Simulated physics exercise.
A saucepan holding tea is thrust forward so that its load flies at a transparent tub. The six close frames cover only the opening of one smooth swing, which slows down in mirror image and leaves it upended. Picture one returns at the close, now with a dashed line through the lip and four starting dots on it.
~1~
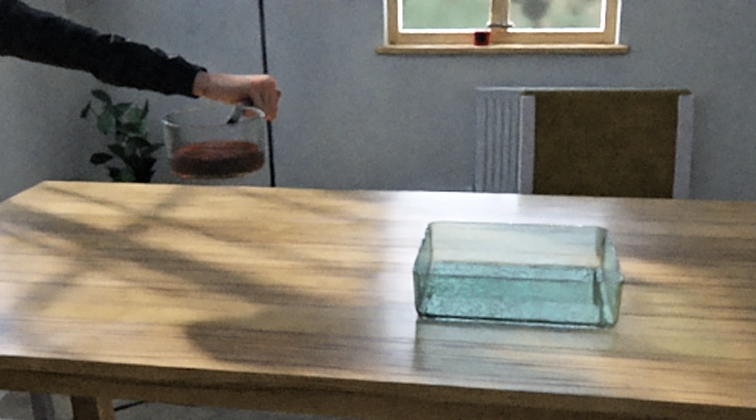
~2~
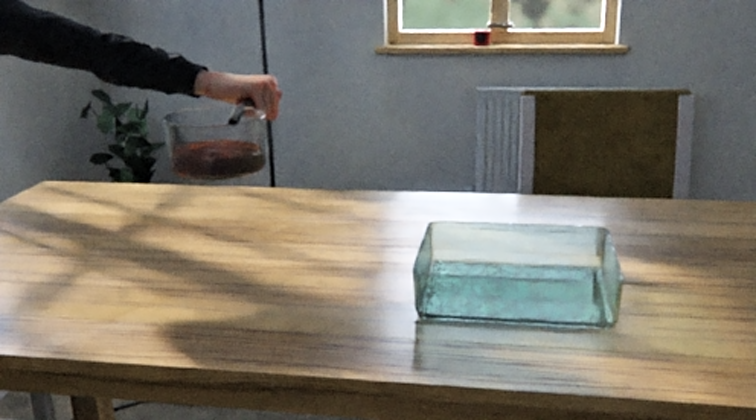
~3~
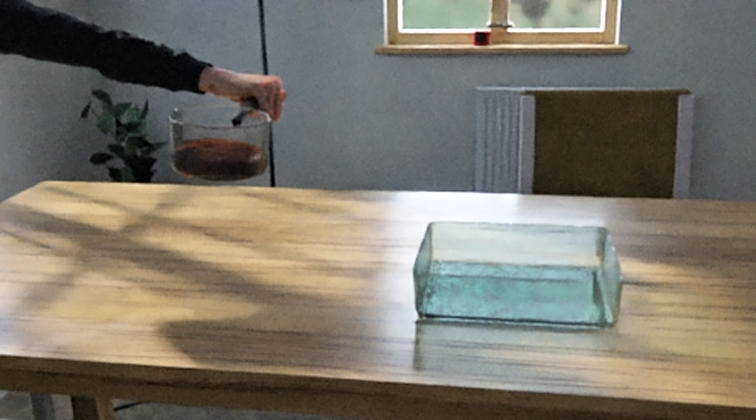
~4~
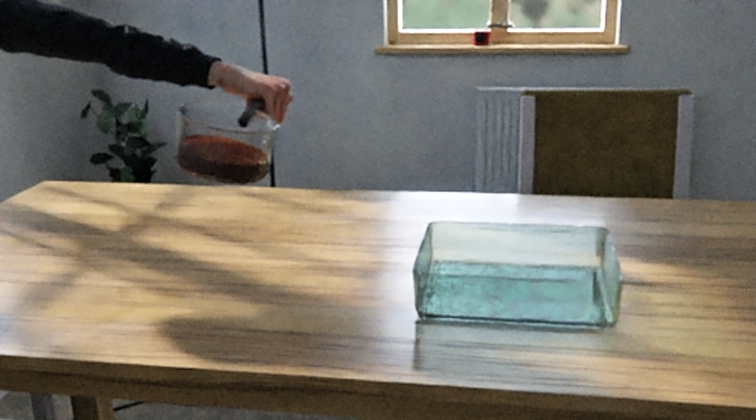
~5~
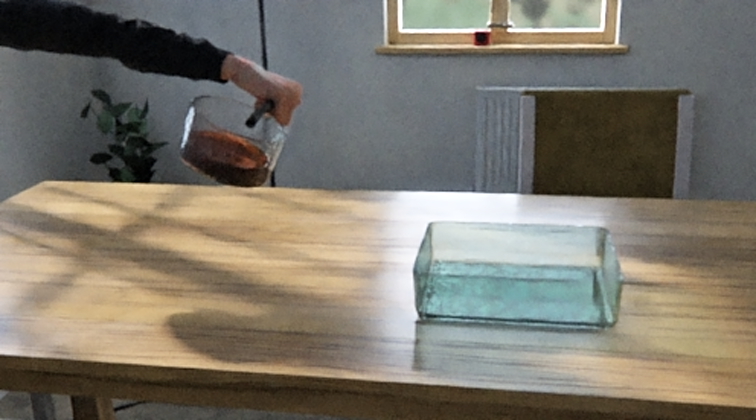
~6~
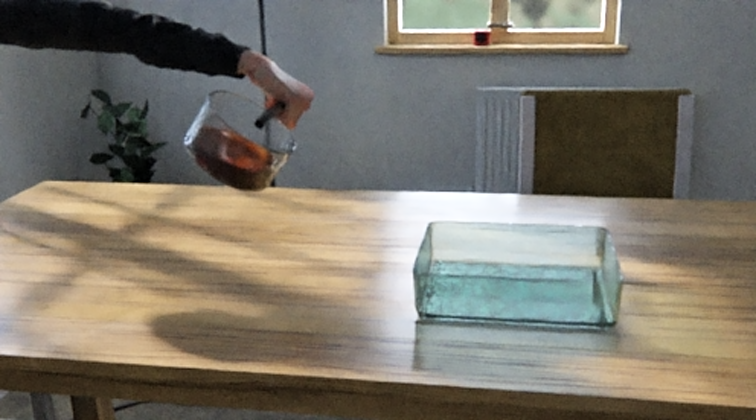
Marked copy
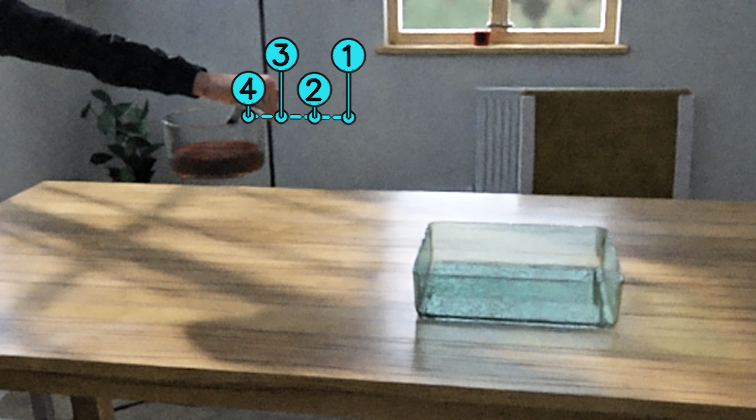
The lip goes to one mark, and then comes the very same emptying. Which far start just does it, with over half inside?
Use dot 2.
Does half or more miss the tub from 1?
No, not at all.
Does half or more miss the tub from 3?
Yes, it does.
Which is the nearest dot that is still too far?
3.
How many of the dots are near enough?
Two of the four.
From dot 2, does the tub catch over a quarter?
Yes.
On the marked copy, 1 at (348, 117); 2 at (314, 117); 3 at (281, 116); 4 at (248, 116).
With 1, about 77 % lands in the tub, 2 % falls short and 21 % goes beside or beyond.
With 2, about 77 % lands in the tub, 6 % falls short and 16 % goes beside or beyond.
With 3, about 4 % lands in the tub, 94 % falls short.
With 4, about 0 % lands in the tub, 100 % falls short.
